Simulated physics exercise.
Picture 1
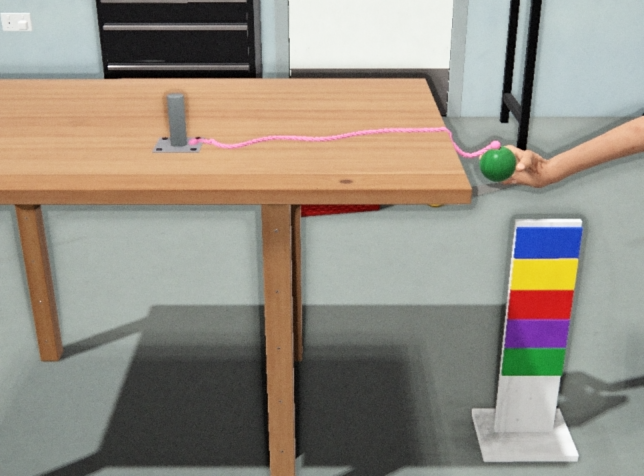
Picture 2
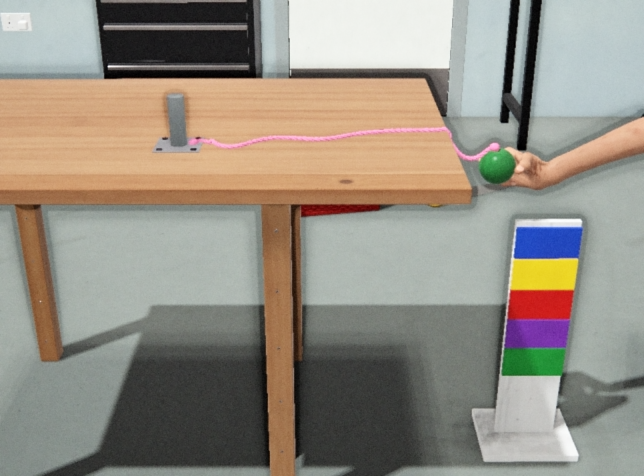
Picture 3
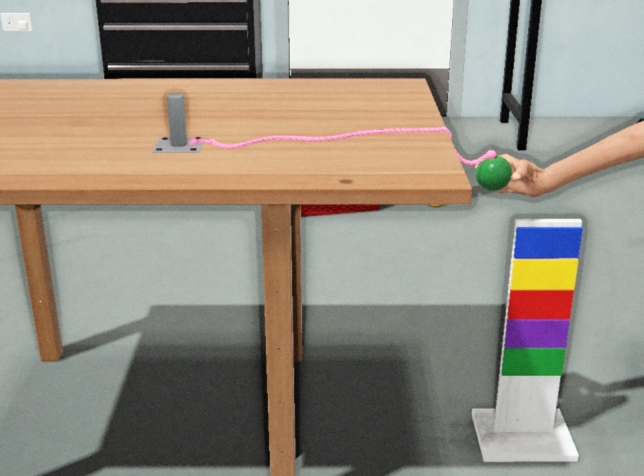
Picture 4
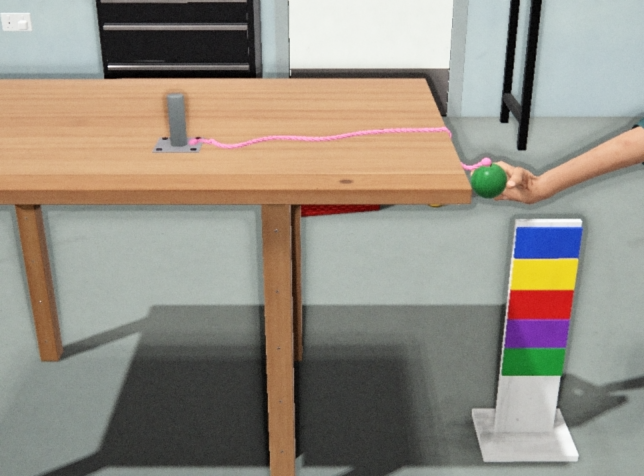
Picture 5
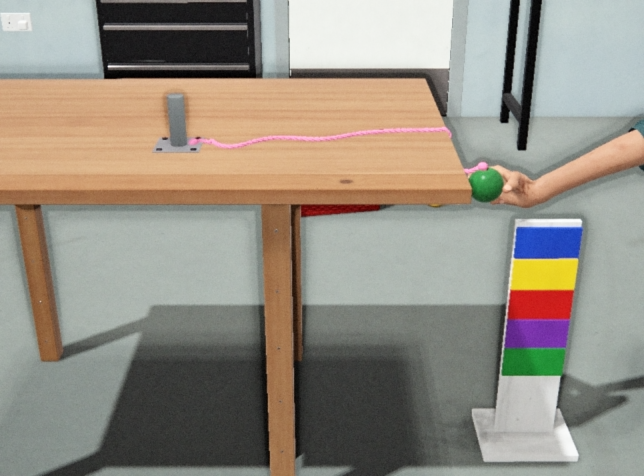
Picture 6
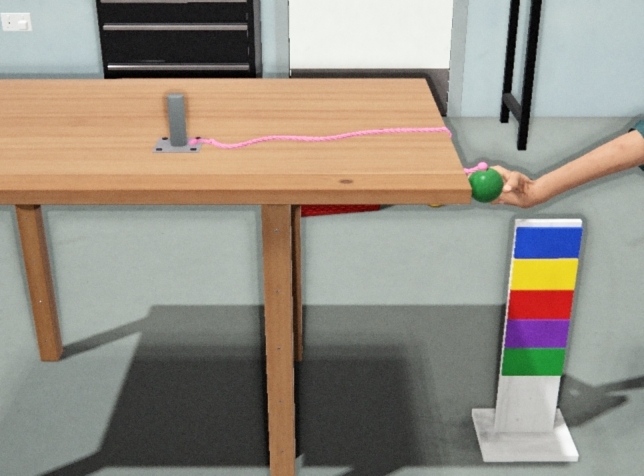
A hand holding a green ball on a pink cord lowers it slightly beside a table.
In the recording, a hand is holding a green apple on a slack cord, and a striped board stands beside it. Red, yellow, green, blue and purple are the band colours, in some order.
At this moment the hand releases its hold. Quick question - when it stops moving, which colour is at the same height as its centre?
I would say blue.
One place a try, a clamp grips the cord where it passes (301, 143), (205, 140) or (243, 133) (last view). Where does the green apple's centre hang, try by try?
Roughly (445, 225), (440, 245) and (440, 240).
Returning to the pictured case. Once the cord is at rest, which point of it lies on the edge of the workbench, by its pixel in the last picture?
Look around (419, 131).
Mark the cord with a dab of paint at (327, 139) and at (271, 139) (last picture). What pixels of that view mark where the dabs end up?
The first lands at (354, 138), while the second lands at (298, 140).
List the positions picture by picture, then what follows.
Green apple (498, 164); blue (548, 244); yellow (545, 275); red (541, 306); purple (537, 335); green (534, 363), in the first picture.
Green apple (497, 166); cord through (211, 141) (265, 140) (327, 139) (383, 132) (448, 135), in the second picture.
Green apple (494, 174), in the third picture.
Green apple (489, 181); cord through (211, 141) (265, 140) (327, 139) (383, 132) (448, 135), in the fourth picture.
Green apple (486, 185), in the fifth picture.
Green apple (486, 185); cord through (211, 141) (265, 140) (327, 139) (383, 132) (448, 135), in the sixth picture.
Soon after, apple near (455, 233); level with blue.
Then, apple near (450, 248); level with blue.
At rest, apple near (442, 248); level with blue. The cord holds its middle at blue.
